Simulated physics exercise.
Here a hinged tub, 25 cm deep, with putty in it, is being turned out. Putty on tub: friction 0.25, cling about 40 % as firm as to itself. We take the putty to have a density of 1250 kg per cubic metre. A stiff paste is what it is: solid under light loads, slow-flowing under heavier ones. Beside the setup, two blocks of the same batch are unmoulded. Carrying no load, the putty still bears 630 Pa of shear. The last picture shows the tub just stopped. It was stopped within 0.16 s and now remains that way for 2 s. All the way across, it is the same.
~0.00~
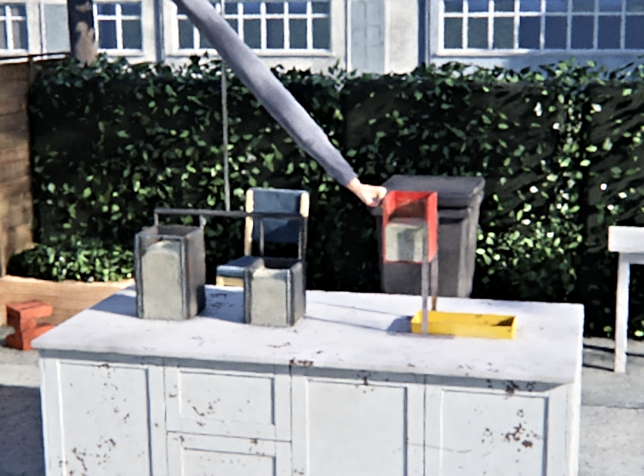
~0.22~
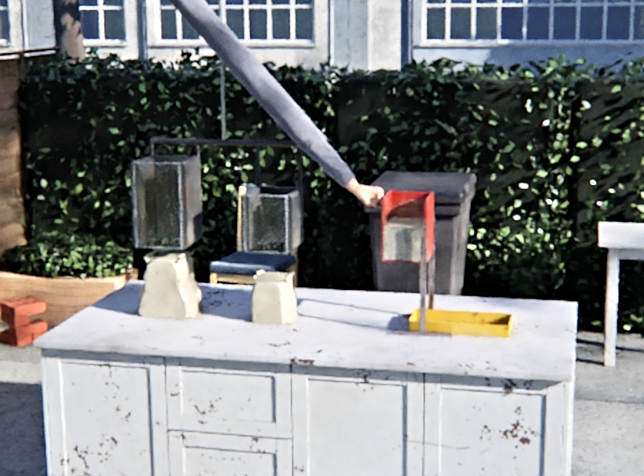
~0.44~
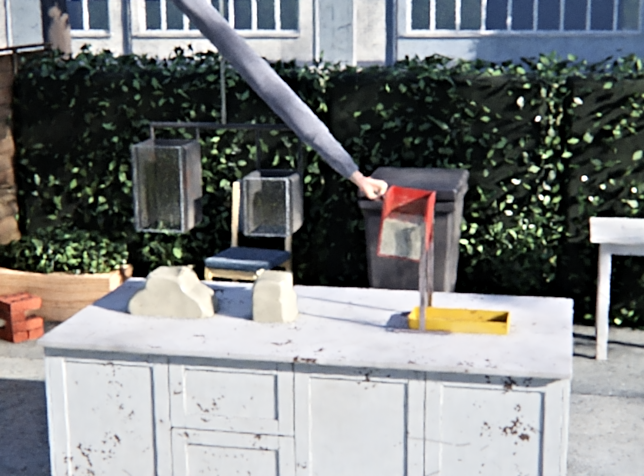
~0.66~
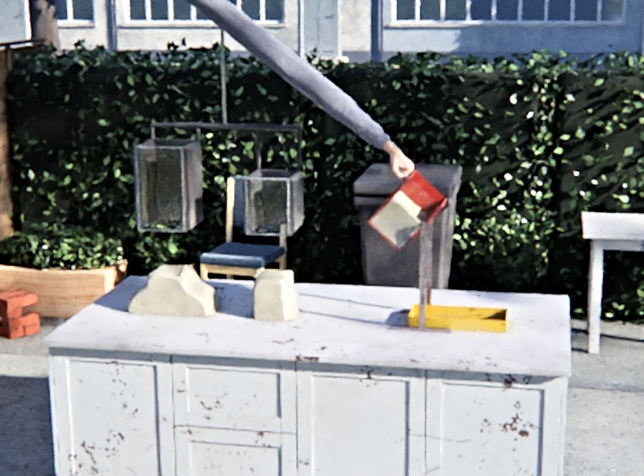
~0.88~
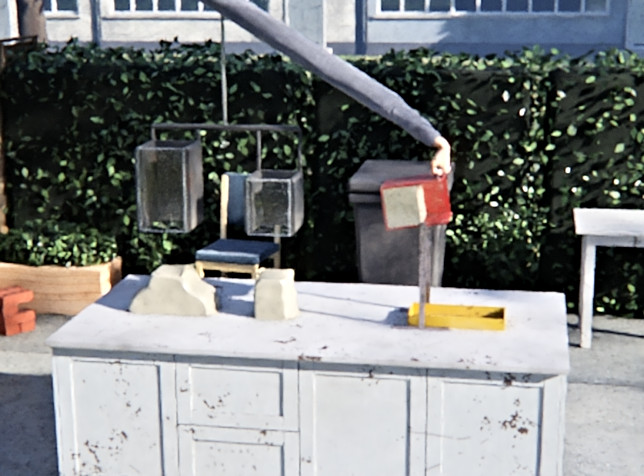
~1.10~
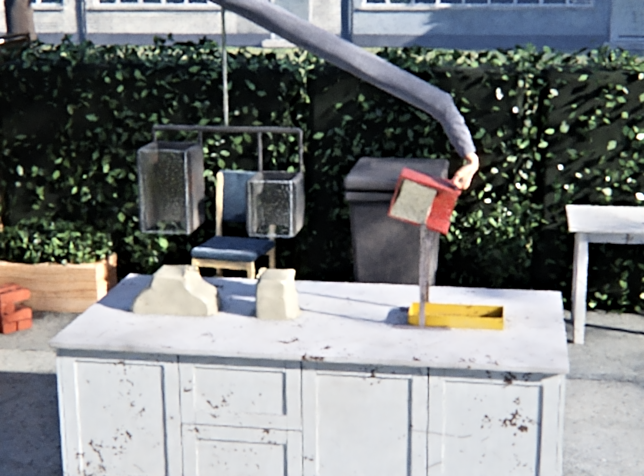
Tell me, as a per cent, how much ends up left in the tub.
Close to 0 % is left.
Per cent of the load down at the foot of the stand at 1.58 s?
0 %.
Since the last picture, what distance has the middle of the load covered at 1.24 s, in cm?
It has moved around 3 centimetres.
After 1.24 s, the tub is at 106 degrees and holds 100 %.
After 1.41 s, the tub is at 106 degrees and holds 100 %.
After 1.58 s, the tub is at 106 degrees and holds 87 %.
After 1.75 s, the tub is at 106 degrees and holds 56 %.
After 3.10 s, at the end, the tub is at 106 degrees and holds 0 %.
